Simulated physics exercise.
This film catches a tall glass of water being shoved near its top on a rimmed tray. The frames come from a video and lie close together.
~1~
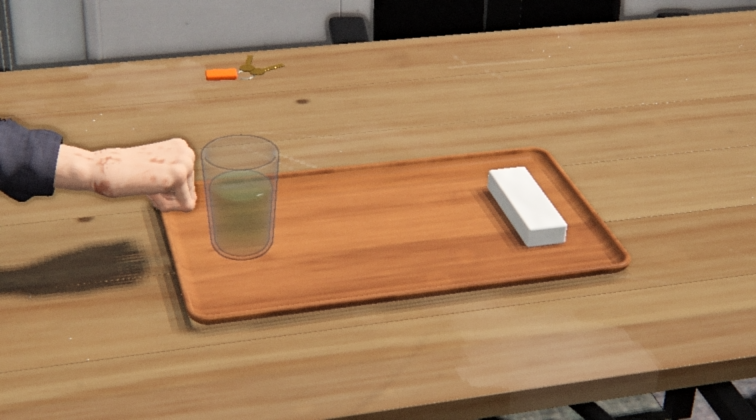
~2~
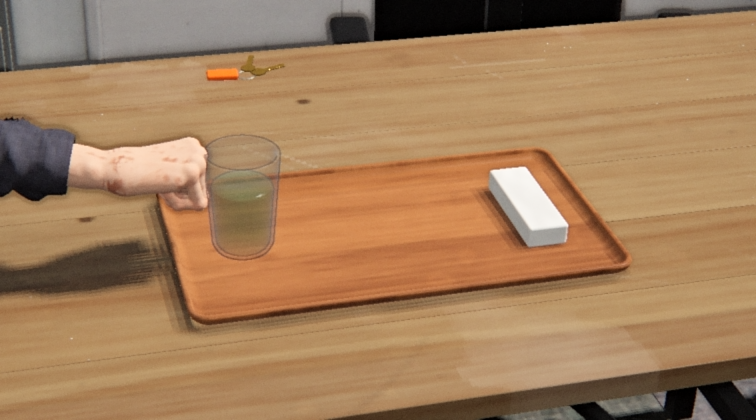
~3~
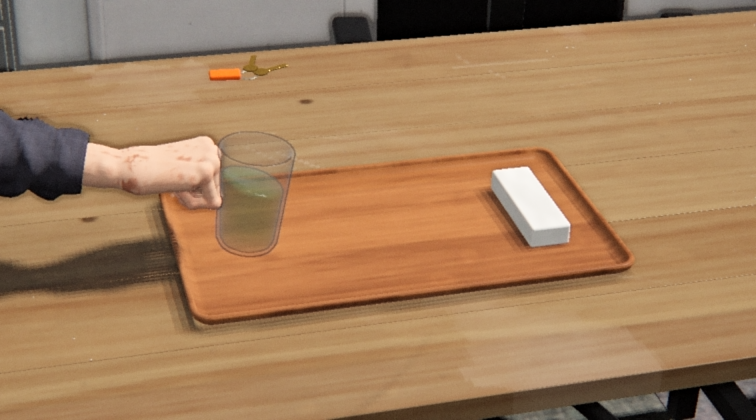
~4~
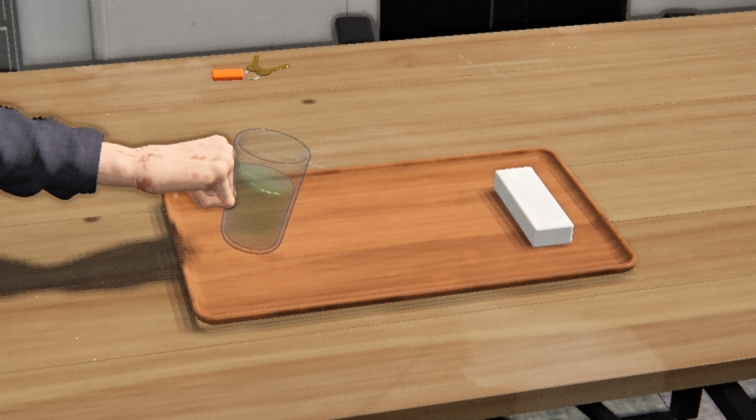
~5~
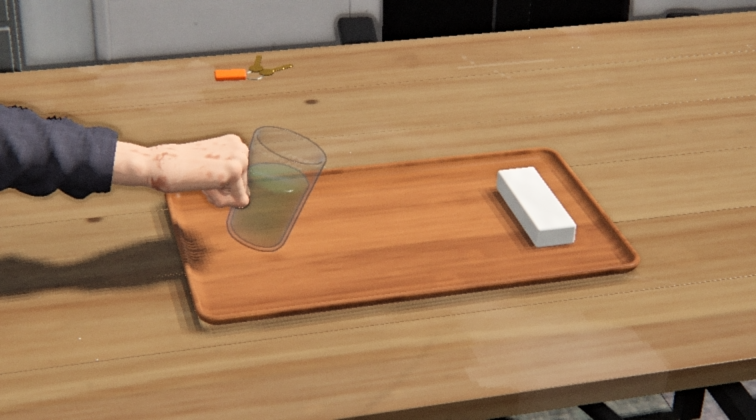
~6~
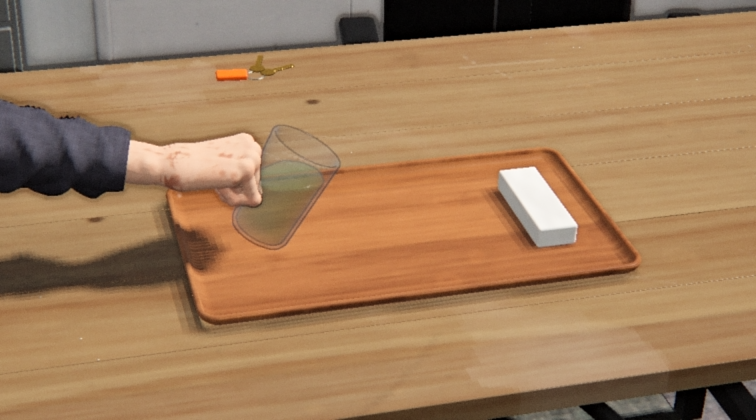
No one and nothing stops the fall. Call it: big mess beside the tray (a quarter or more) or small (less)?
Small.
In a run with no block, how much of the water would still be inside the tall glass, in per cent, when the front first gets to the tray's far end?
Around 35 percent.
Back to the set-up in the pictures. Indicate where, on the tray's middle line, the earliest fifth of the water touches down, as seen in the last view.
Roughly the pixel (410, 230) on the tray.
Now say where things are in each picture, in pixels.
In the first frame, it leans 0°; its right rim is at (276, 150); the water meets the walls at (208, 185) and (271, 178); the tray's far rim is at (585, 202); a block is fixed to the tray further along.
In the second frame, it leans 0°; its right rim is at (278, 151); the water meets the walls at (210, 185) and (272, 179).
In the third frame, it leans 7°; its right rim is at (292, 151); the water meets the walls at (221, 169) and (283, 181).
In the fourth frame, it leans 14°; its right rim is at (308, 152); the water meets the walls at (234, 161) and (294, 179).
In the fifth frame, it leans 21°; its right rim is at (323, 155); the water meets the walls at (244, 174) and (307, 173).
In the sixth frame, it leans 29°; its right rim is at (337, 160); the water meets the walls at (247, 188) and (323, 170).
A moment on, the tall glass lies on its side and 99 per cent is in the glass, 0 on the tray and 1 above or beyond its rim.
Next, the tall glass lies on its side and 59 per cent is in the glass, 30 on the tray and 11 above or beyond its rim.
Then the tall glass lies on its side and 32 per cent is in the glass, 50 on the tray and 18 above or beyond its rim.
Later the tall glass lies on its side and 16 per cent is in the glass, 74 on the tray and 9 above or beyond its rim.
At rest 92 per cent is held by tray and glass, 8 is off the tray.
